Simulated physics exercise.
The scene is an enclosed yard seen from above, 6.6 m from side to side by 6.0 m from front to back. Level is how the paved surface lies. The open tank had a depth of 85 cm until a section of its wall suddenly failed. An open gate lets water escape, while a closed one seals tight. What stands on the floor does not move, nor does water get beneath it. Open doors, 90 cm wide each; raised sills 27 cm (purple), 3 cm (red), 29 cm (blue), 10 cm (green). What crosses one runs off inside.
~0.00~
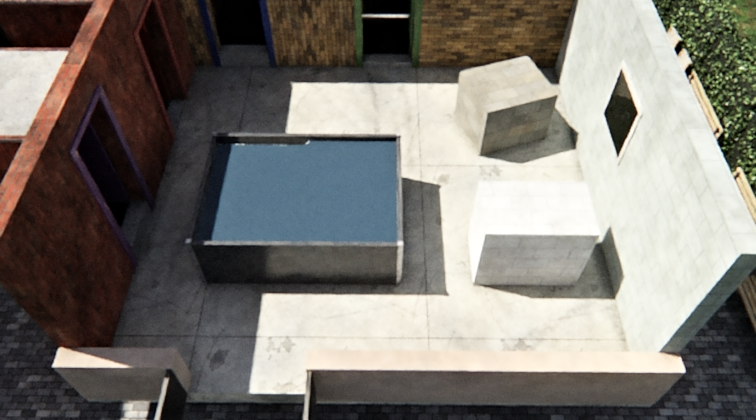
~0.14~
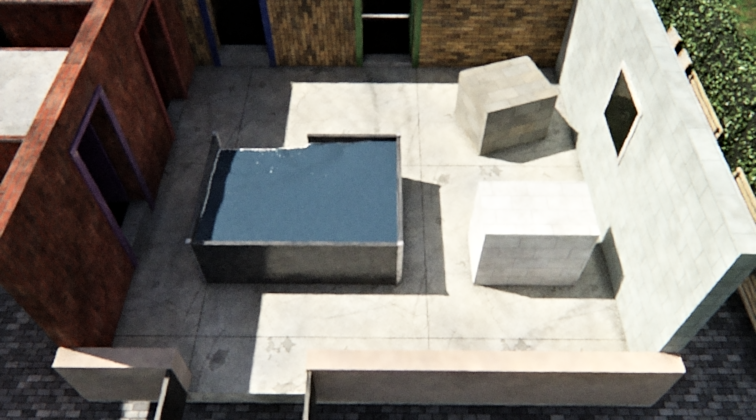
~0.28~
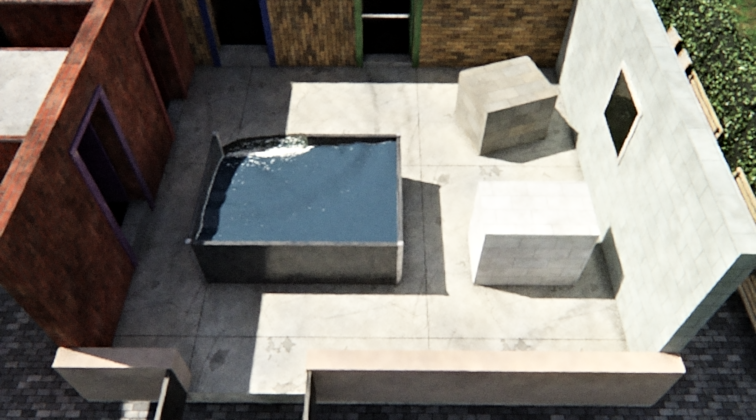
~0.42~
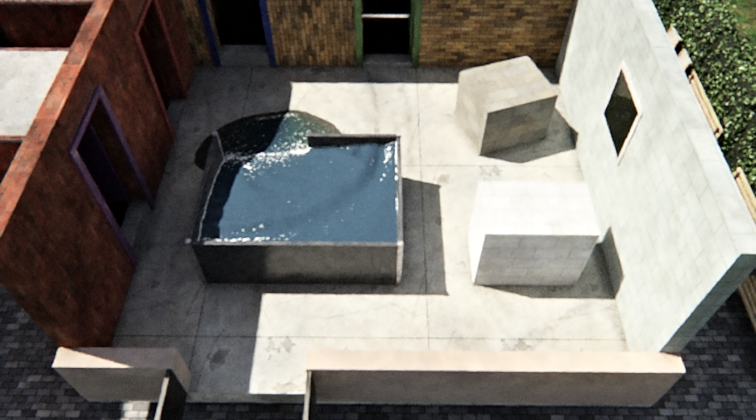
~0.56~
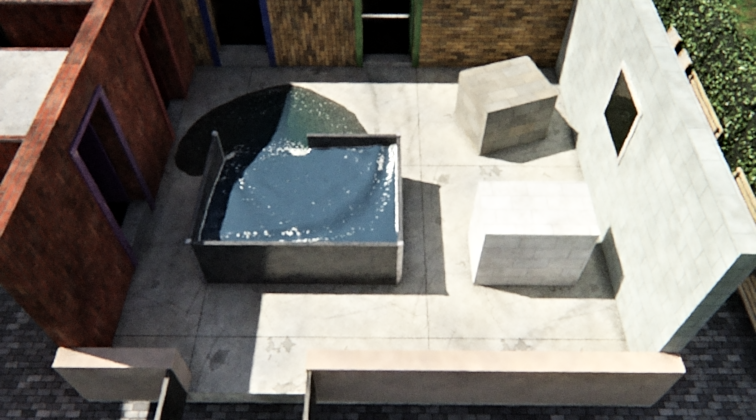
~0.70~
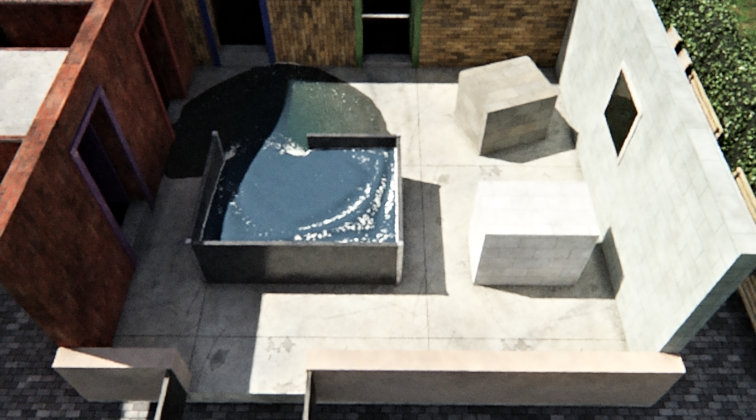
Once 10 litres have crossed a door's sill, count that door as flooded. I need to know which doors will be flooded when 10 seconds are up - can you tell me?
Sure: The purple door will stay unflooded, the red door will be flooded, the blue door will be flooded, the green door will be flooded.
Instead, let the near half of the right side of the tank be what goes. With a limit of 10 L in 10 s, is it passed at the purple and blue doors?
Compared with the limit, purple is lower and blue is lower.
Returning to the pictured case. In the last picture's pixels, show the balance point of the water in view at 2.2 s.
At about (294, 169).
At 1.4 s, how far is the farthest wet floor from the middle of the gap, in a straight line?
I'd say close to 3.6 m.
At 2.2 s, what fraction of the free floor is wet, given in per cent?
I'd say around 30 %.
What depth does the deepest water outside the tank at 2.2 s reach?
Max around 46 cm.
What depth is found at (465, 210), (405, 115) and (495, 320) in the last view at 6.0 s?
Depths in turn: Roughly 6, 6 and 0 centimetres.
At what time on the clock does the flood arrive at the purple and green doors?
Times: Purple 2.8 seconds, green 1.0 seconds.
After 1.4 s water covers 30 % of the floor and is deepest (60 cm) near (195, 72); purple door not reached, red door 12 cm at the sill, 24 L in, blue door 44 cm at the sill, 17 L in, green door 17 cm at the sill, 2 L in.
After 2.2 s water covers 30 % of the floor and is deepest (46 cm) near (282, 79); purple door not reached, red door 19 cm at the sill, 134 L in, blue door 44 cm at the sill, 82 L in, green door 16 cm at the sill, 17 L in.
After 3.5 s water covers 45 % of the floor and is deepest (36 cm) near (552, 81); purple door 1 cm at the sill, 0 L in, red door 22 cm at the sill, 355 L in, blue door 30 cm at the sill, 120 L in, green door 16 cm at the sill, 38 L in.
After 6.0 s water covers 75 % of the floor and is deepest (23 cm) near (558, 101); purple door 3 cm at the sill, 0 L in, red door 17 cm at the sill, 602 L in, blue door 19 cm at the sill, 123 L in, green door 11 cm at the sill, 57 L in.
After 10.0 s water covers 95 % of the floor and is deepest (18 cm) near (582, 197); purple door 2 cm at the sill, 0 L in, red door 10 cm at the sill, 782 L in, blue door 10 cm at the sill, 123 L in, green door 11 cm at the sill, 65 L in.
